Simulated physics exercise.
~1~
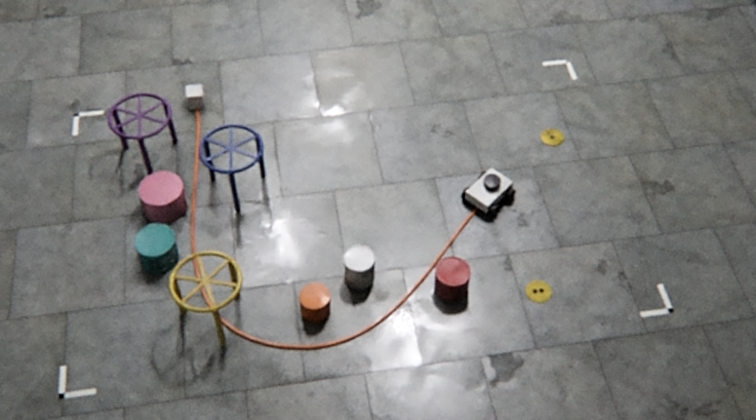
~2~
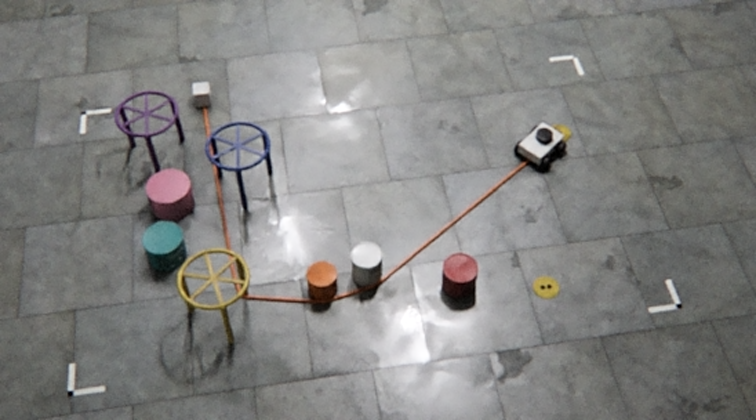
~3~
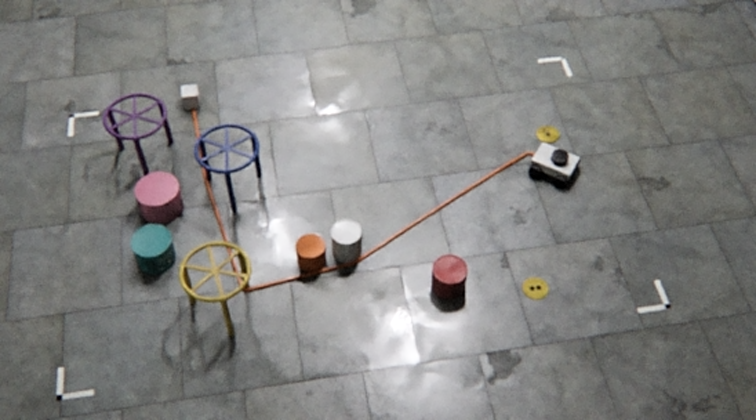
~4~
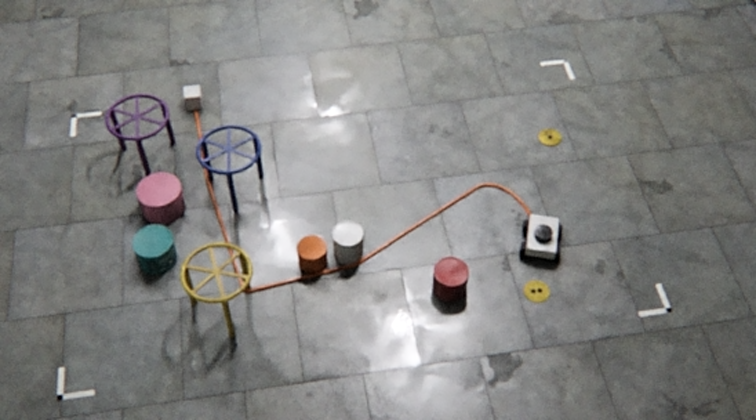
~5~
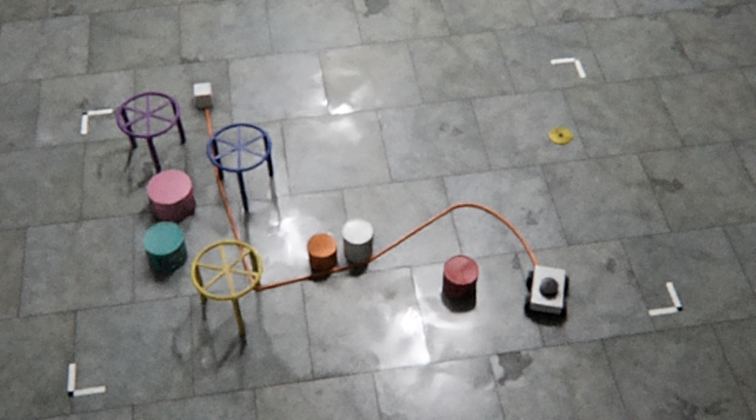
The clip shows a small cart towing an orange lead to the upper right, pulling it taut so it drags the orange tub, white bucket and yellow stool slightly, before the cart turns down to the lower yellow mark and stops over it with the lead slack behind.
